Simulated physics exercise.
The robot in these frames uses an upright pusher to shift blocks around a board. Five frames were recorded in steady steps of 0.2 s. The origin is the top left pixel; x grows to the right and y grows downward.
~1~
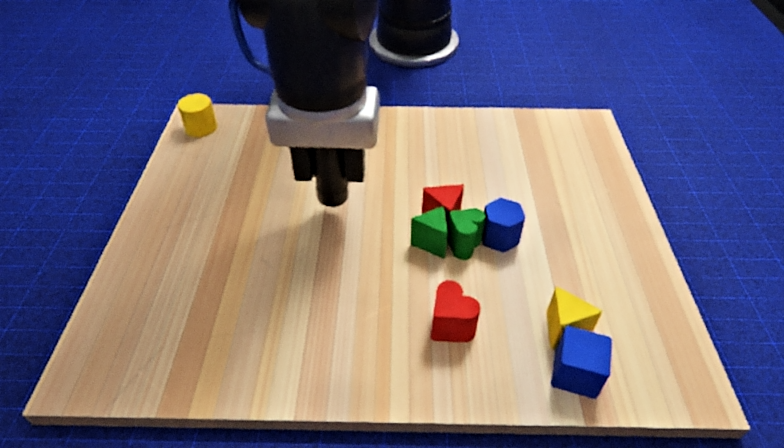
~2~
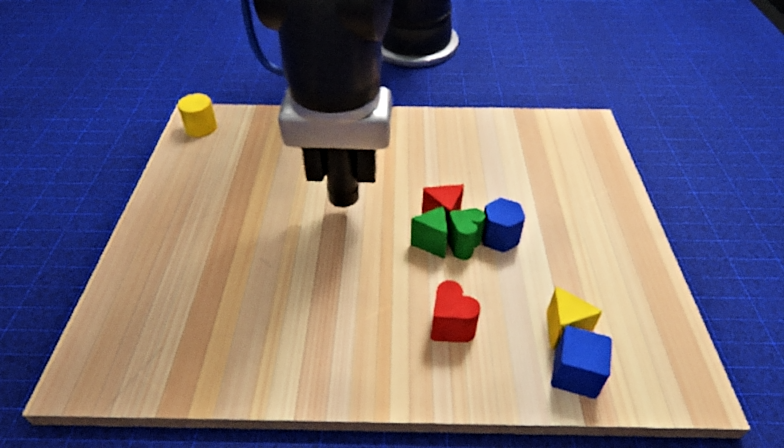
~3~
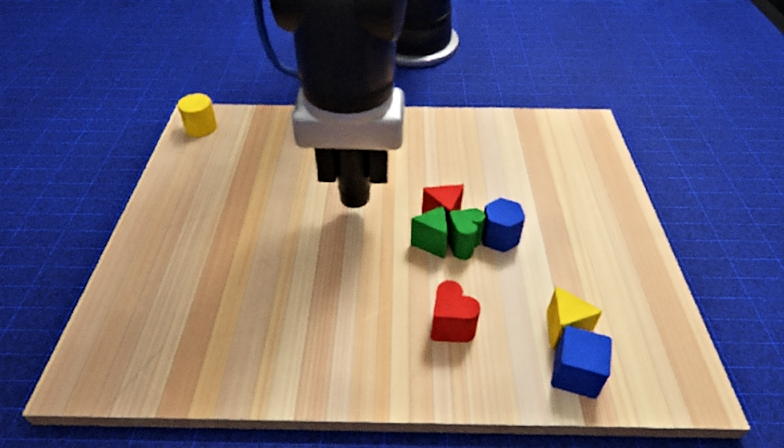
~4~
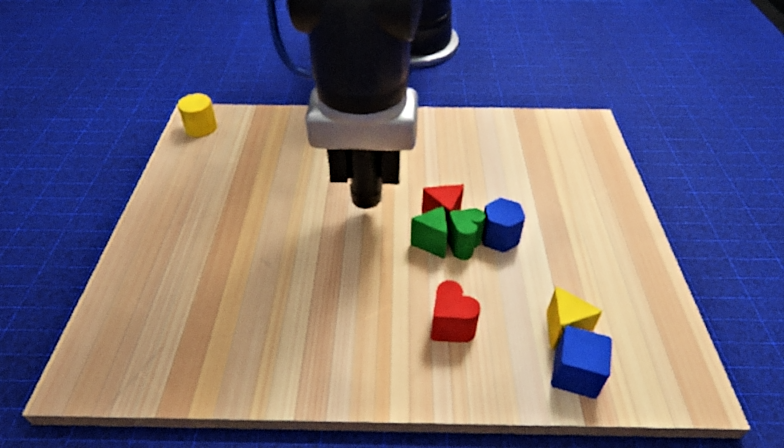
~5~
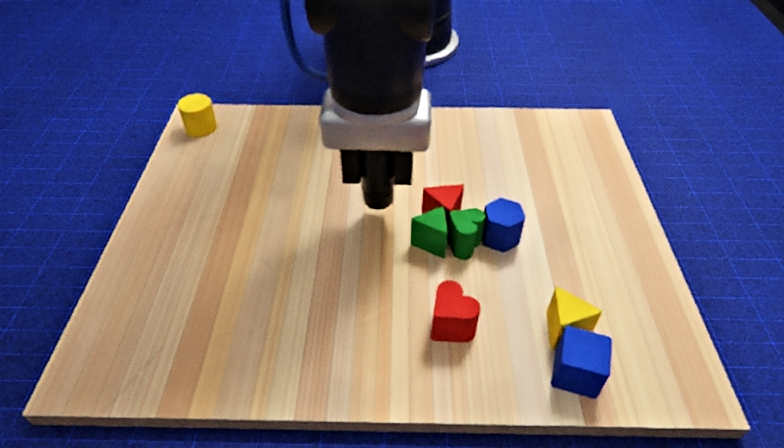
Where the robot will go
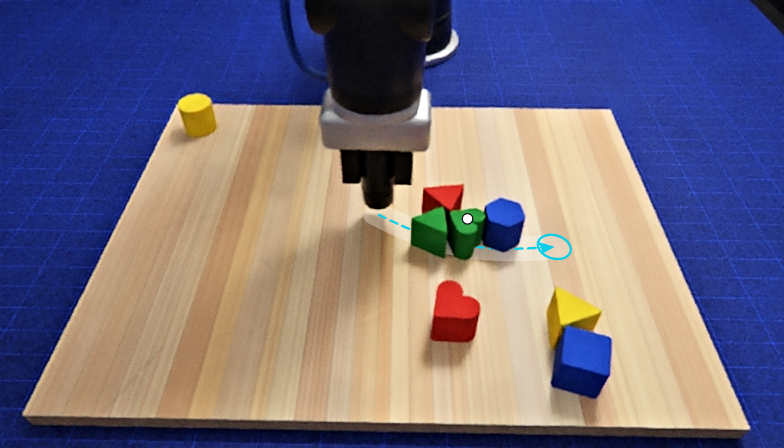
Robot arm with an upright pusher moving slowly right above a wooden board, while the coloured blocks around it stay still.
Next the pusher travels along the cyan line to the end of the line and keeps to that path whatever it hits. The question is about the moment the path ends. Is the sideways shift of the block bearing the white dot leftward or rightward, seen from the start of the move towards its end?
It's pushed right.
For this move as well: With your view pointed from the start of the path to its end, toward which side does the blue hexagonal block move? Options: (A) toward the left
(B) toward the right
A (toward the left)
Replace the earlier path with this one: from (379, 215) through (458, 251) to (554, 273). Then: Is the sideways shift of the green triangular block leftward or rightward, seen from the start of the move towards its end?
Facing from start to end, it shifts right.
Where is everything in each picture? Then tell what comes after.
In the first picture, lower end of the pusher at (333, 197), tops of blocks, green triangular block at (434, 219), red triangular block at (446, 193), green heart-shaped block at (468, 219), blue hexagonal block at (505, 211).
In the second picture, pusher at (344, 198), blocks as before.
In the third picture, pusher at (355, 199), blocks as before.
In the fourth picture, pusher at (367, 199), blocks as before.
In the fifth picture, pusher at (378, 200), green triangular block at (434, 219), red triangular block at (446, 193), green heart-shaped block at (468, 219), blue hexagonal block at (505, 211).
The drawn path runs from (379, 215) via (431, 237) and (492, 248), ending at (554, 247); the dot is on the green heart-shaped block.
On the path given first. One third of the way, pusher at (433, 222); green triangular block at (450, 231), turned 25° anticlockwise; green heart-shaped block at (473, 221), turned 15° anticlockwise.
Two thirds of the way, pusher at (497, 234); green triangular block at (470, 244), turned 25° clockwise; red triangular block at (454, 194), turned 30° anticlockwise; green heart-shaped block at (521, 242), turned 25° anticlockwise; blue hexagonal block at (531, 211), turned 50° anticlockwise.
At the end, pusher at (559, 232); green triangular block at (470, 244), turned 25° clockwise; red triangular block at (454, 194), turned 30° anticlockwise; green heart-shaped block at (537, 247), turned 20° clockwise; blue hexagonal block at (570, 198), turned 125° anticlockwise.
